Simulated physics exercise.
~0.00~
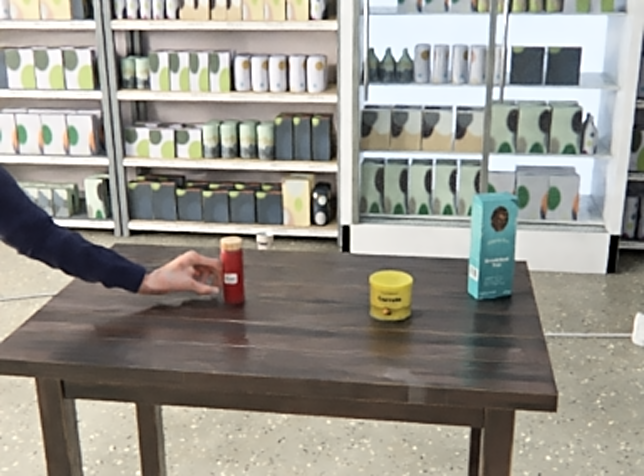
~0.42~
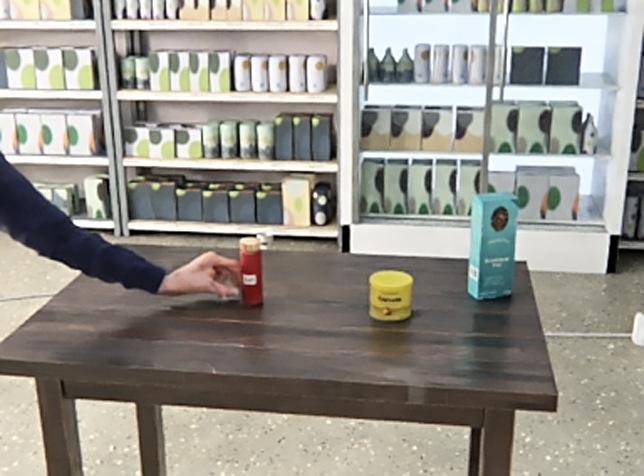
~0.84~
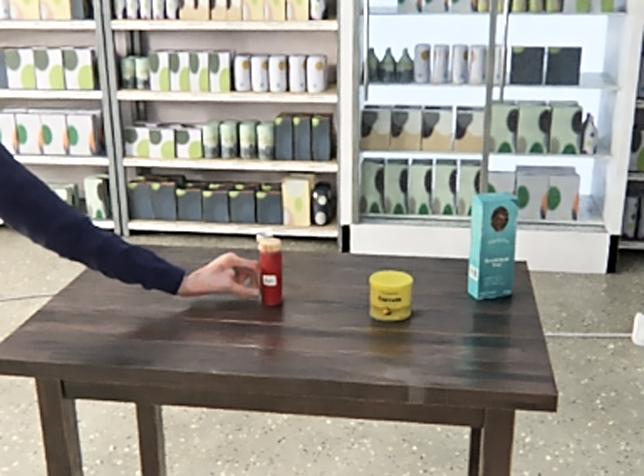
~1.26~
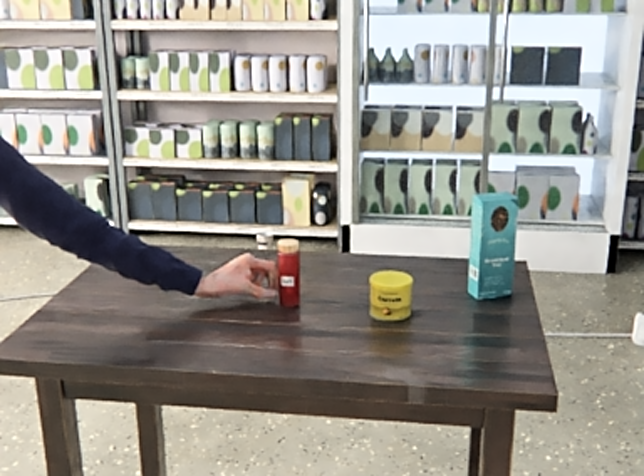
We see a hand pushing a red shaker to the right across a dark wooden table in a shop, while a yellow tin and a turquoise packet stay still. The shaker ends upright, short of the tin, with the hand still at it.
